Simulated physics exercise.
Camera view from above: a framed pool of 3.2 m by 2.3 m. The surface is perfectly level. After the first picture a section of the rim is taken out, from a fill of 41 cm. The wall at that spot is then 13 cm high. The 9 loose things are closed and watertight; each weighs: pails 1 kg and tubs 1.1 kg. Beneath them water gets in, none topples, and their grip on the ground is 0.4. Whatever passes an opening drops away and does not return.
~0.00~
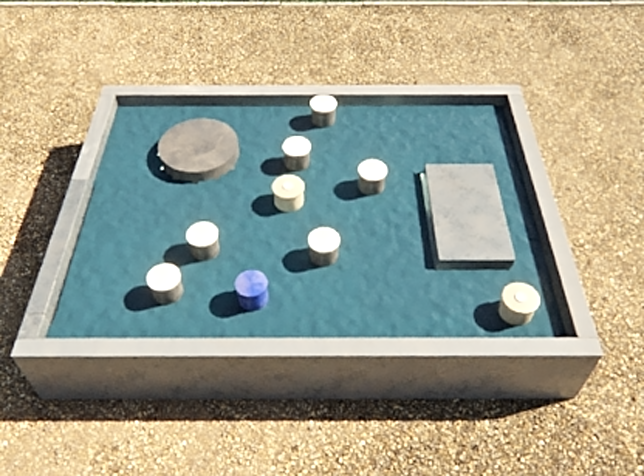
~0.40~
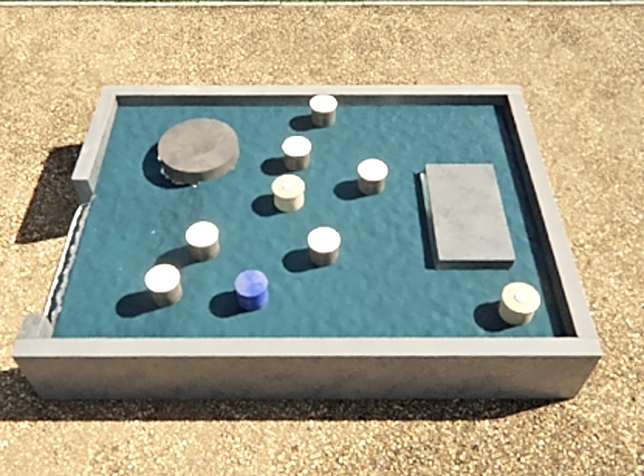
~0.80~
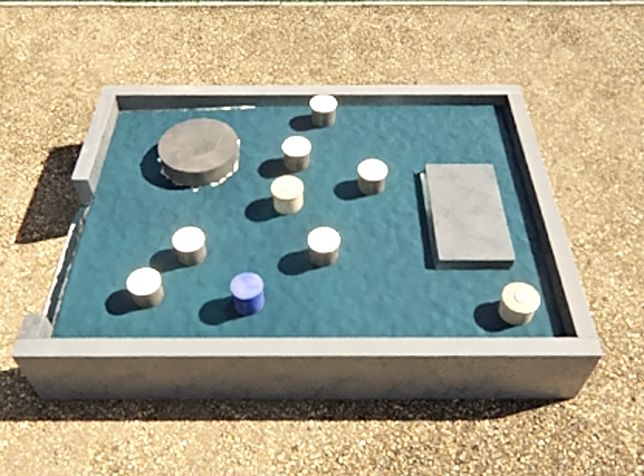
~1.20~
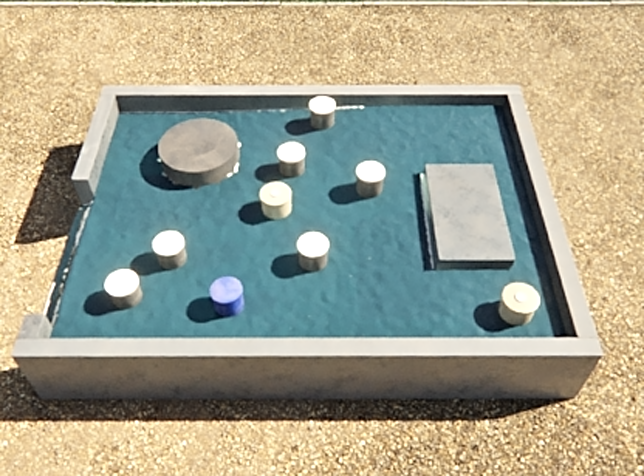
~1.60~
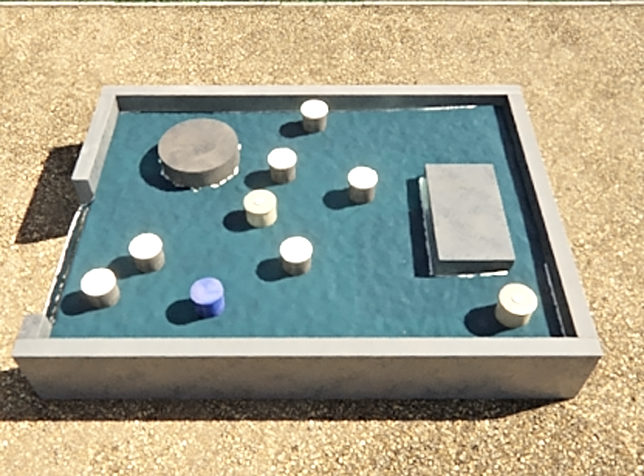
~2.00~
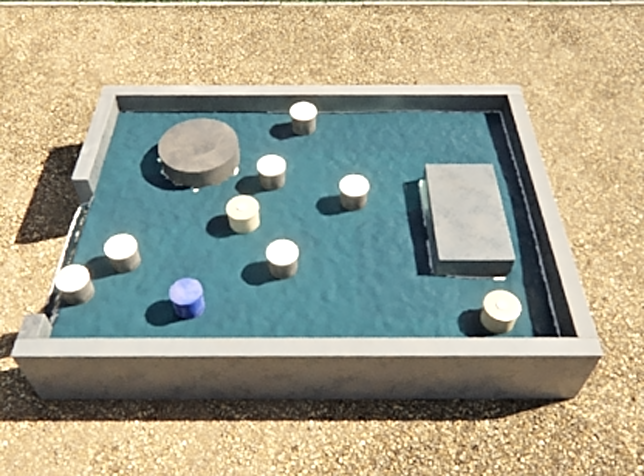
Water drops slightly as part of the left rim disappears, and the floating cylinders drift left.
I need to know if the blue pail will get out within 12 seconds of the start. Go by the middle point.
It is let out.
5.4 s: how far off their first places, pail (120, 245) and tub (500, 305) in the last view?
Result, in order - first: Washed out; second: 30 cm.
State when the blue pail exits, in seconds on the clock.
At roughly 5.5 seconds.
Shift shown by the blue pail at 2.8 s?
It is about 60 cm out of place by then.
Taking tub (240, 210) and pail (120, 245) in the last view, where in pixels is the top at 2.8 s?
Estimated pixels: (208, 214) and (71, 248).
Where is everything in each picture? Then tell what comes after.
The first picture shows the blue pail at (251, 283) floats; 41 cm deep round most things; 0 of 9 have shifted.
The second picture shows the blue pail at (251, 283), afloat; 41 cm deep round most things; 0 of 9 have shifted.
The third picture shows the blue pail at (247, 286) floats, 3 cm from its start; about 2580 L in view; 2 of 9 have shifted.
The fourth picture shows the blue pail at (226, 290) floats, 16 cm from its start; about 2500 L in view; 6 of 9 have shifted.
The fifth picture shows the blue pail at (207, 291), afloat, 28 cm from its start; 36 cm deep round most things; 8 of 9 have shifted.
The sixth picture shows the blue pail at (186, 292) floats, 41 cm from its start; 35 cm deep round most things; 9 of 9 have shifted.
After 2.8 s the blue pail is near (148, 292), 0.6 m from its start, afloat; 1 of 9 are out; 8 afloat.
After 5.4 s the blue pail has gone out; 3 of 9 are out; 6 afloat.
After 8.0 s the blue pail has gone out; 4 of 9 are out; 5 afloat.
After 12.0 s the blue pail has gone out; 6 of 9 are out; 3 afloat.
